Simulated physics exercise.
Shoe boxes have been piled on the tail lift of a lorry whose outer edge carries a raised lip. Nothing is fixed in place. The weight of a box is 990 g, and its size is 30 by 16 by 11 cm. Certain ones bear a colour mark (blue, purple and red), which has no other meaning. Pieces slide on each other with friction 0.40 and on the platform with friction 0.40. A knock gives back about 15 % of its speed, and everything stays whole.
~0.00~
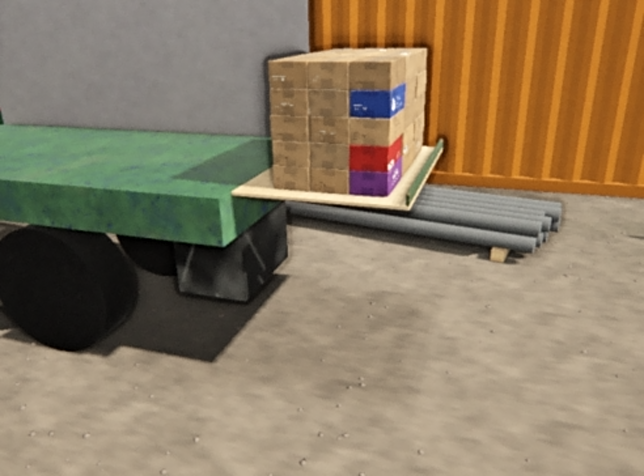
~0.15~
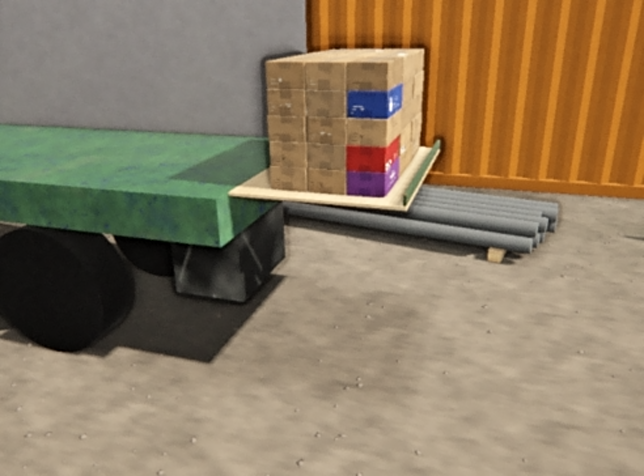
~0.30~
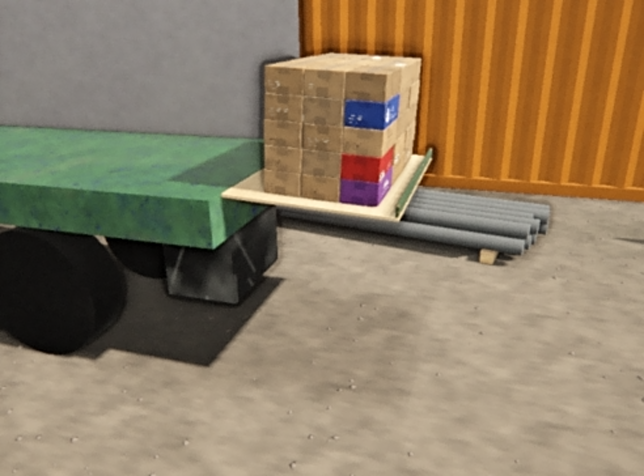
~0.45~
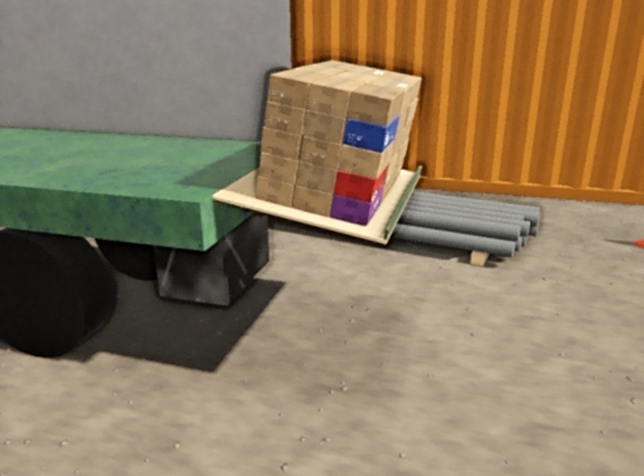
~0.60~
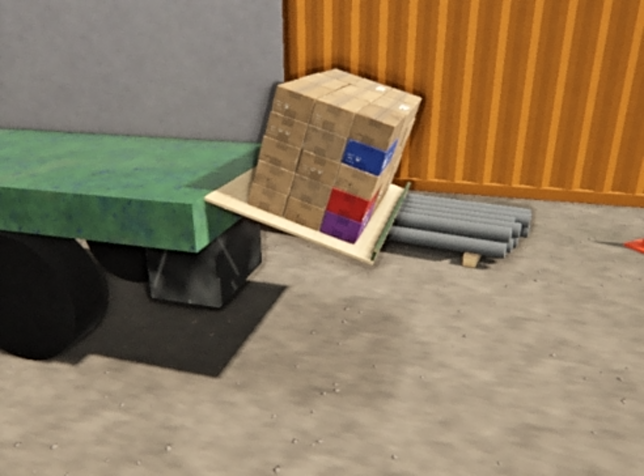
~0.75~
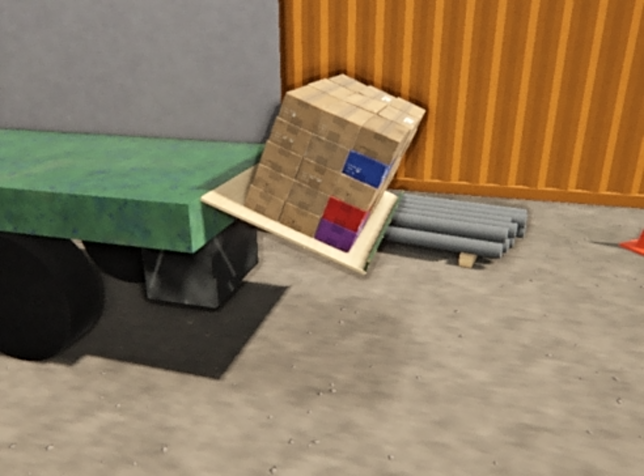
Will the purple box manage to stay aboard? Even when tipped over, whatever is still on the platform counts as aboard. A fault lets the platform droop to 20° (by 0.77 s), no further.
Yes.
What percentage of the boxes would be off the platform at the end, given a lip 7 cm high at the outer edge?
60 %.
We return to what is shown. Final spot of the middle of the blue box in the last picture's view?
Its centre ends up near pixel (445, 448) in the last picture.
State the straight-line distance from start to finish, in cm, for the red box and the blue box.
Red shifts 105 cm and blue shifts 145 cm.
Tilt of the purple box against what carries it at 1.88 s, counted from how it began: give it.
Near 10 degrees from where it started.
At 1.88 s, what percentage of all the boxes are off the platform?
By then 45 %.
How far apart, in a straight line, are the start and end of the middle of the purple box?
Around 24 cm, start to finish.
By 1.20 s, slope 20°; 11 of the 45 boxes off the platform; purple box moved 13 mm; blue box moved 8 cm.
By 1.88 s, slope 20°; 21 of the 45 boxes off the platform; purple box tilted 11°; blue box on its side.
When it is over (3.1 s), slope 20°; 27 of the 45 boxes off the platform; purple box moved 8 cm; red box on its side; blue box tilted 20°, 86 cm lower. In pixels of the last frame, middles, purple box near (359, 233), red box near (378, 376).
